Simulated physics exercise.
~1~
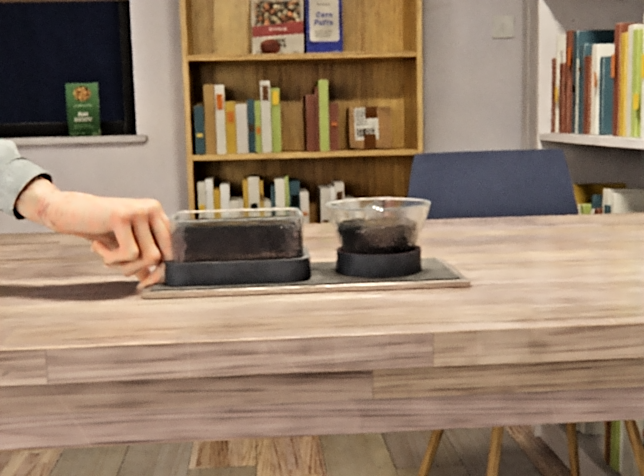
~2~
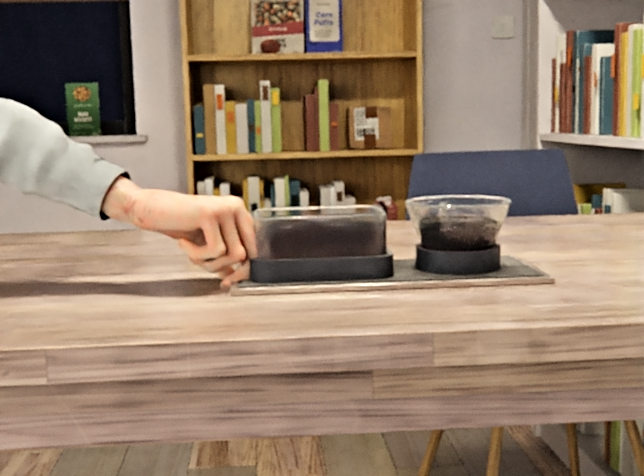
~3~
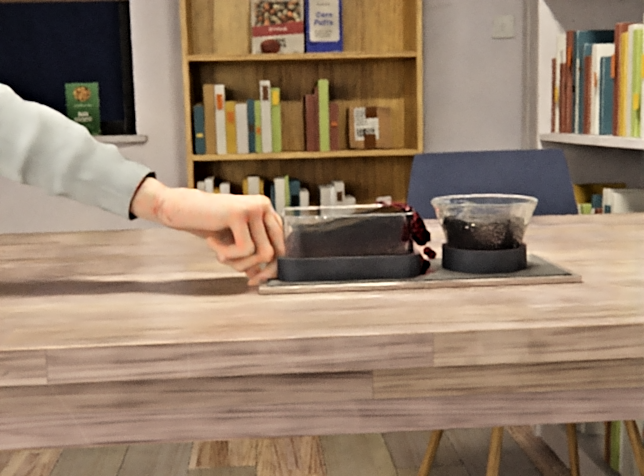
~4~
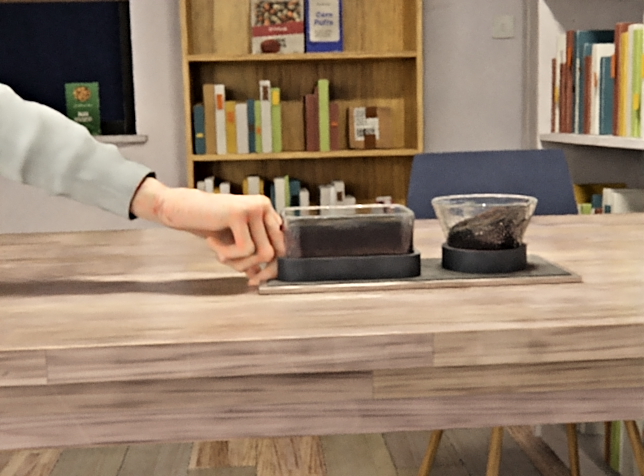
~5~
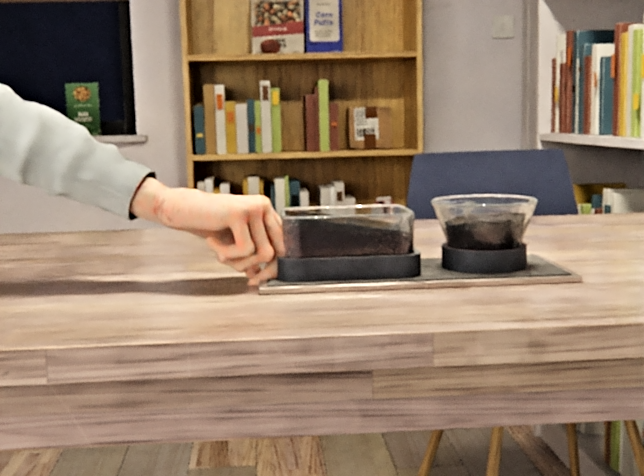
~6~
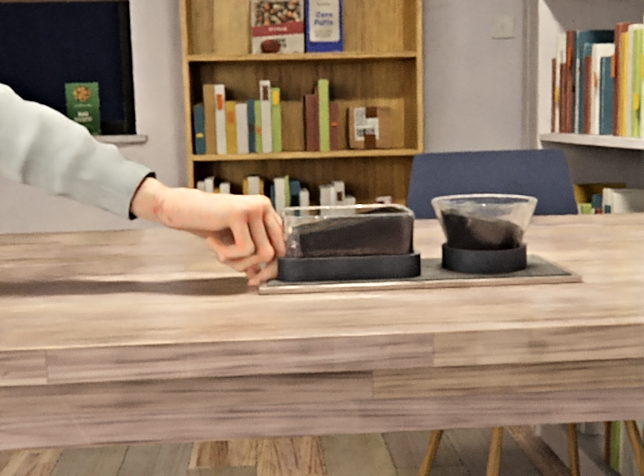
A dark tray carrying a clear oblong tub on the left and a clear, wider-mouthed cup on the right, both holding dark wine in black holders, slides right along a pale wooden table. A hand in a light sleeve grips its left end, seen from the side in a room with bookshelves and a blue chair. The tray stops, and the wine surges right, with dark red splashes leaping over the tub's right edge. The wine then sloshes in both vessels while the hand keeps hold, and at the end the tray rests still, both vessels upright.
